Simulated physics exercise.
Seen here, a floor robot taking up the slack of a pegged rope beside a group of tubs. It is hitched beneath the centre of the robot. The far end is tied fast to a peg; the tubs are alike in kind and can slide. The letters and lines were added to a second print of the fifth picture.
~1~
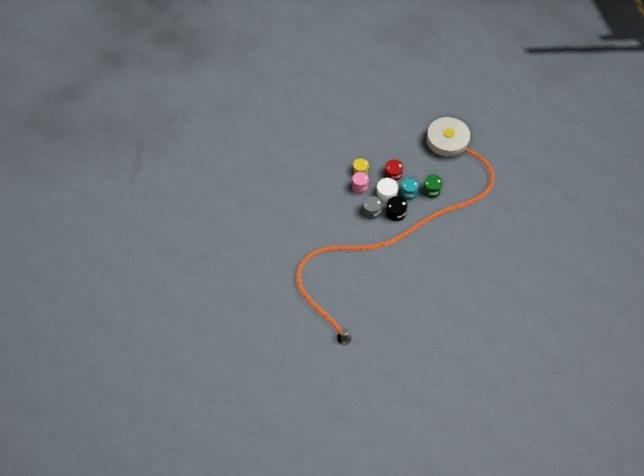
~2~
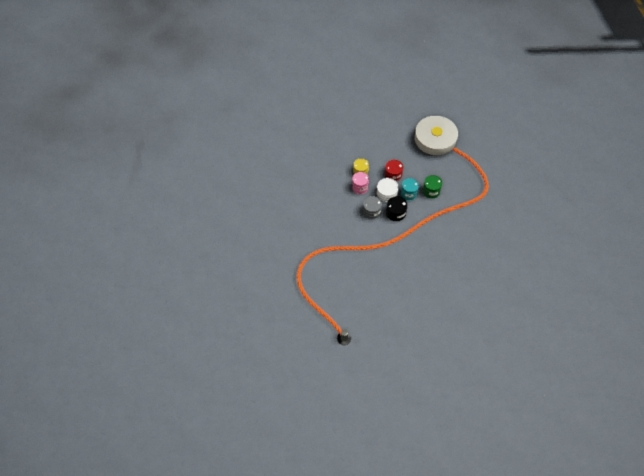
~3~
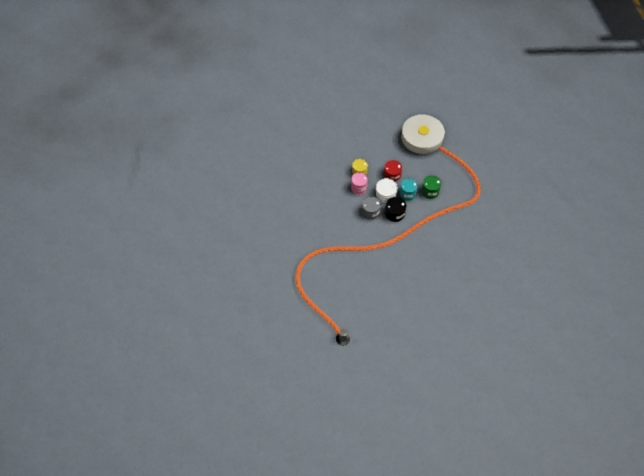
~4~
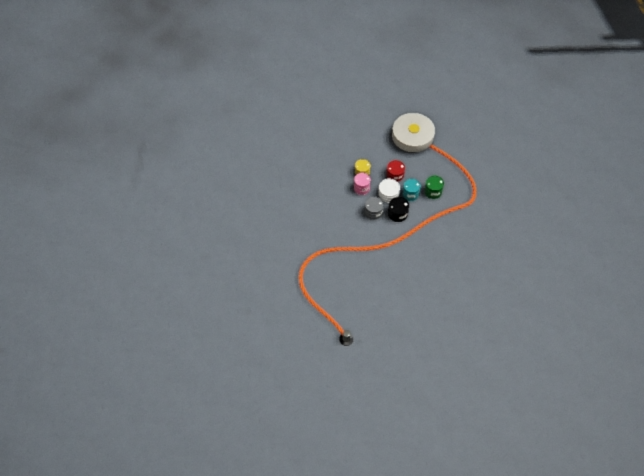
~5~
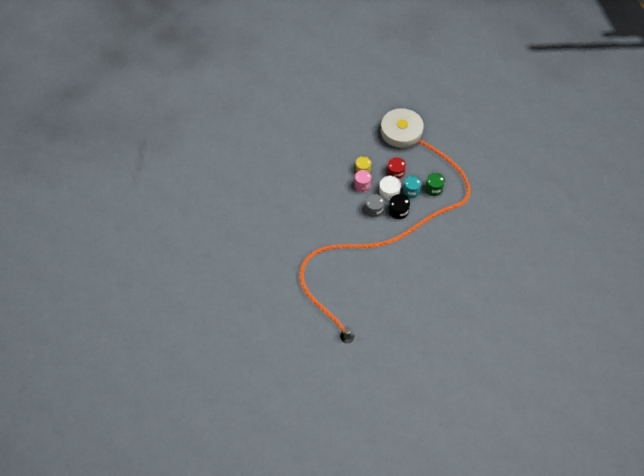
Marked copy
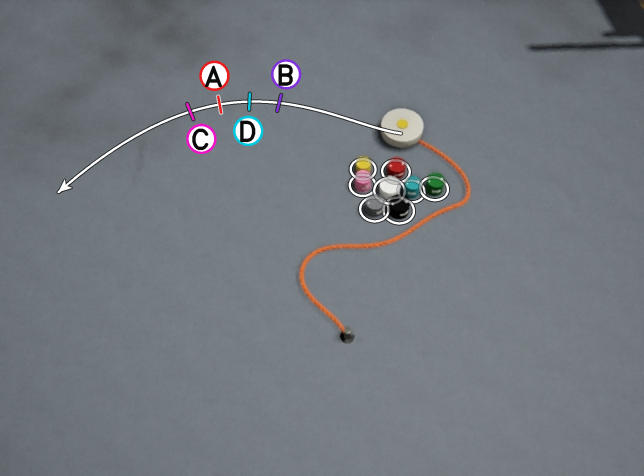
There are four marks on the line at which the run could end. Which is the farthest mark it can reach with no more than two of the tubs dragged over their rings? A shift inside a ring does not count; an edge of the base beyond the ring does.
The limit holds up to B.
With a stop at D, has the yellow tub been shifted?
No.
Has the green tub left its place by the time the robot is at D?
Yes.
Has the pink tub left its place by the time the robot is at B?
By then, no.
On the marked copy, A at (220, 104); B at (279, 103); C at (190, 112); D at (249, 102); the route from (401, 134) via (220, 104) to (59, 192).
Following B. Soon after the start, robot (357, 117).
Later, robot (316, 105).
In the end, robot (279, 98); turquoise tub (409, 188); green tub (426, 185); one over the rings.
As for the rest, A has eight over the rings; C has eight over the rings; D has four over the rings.
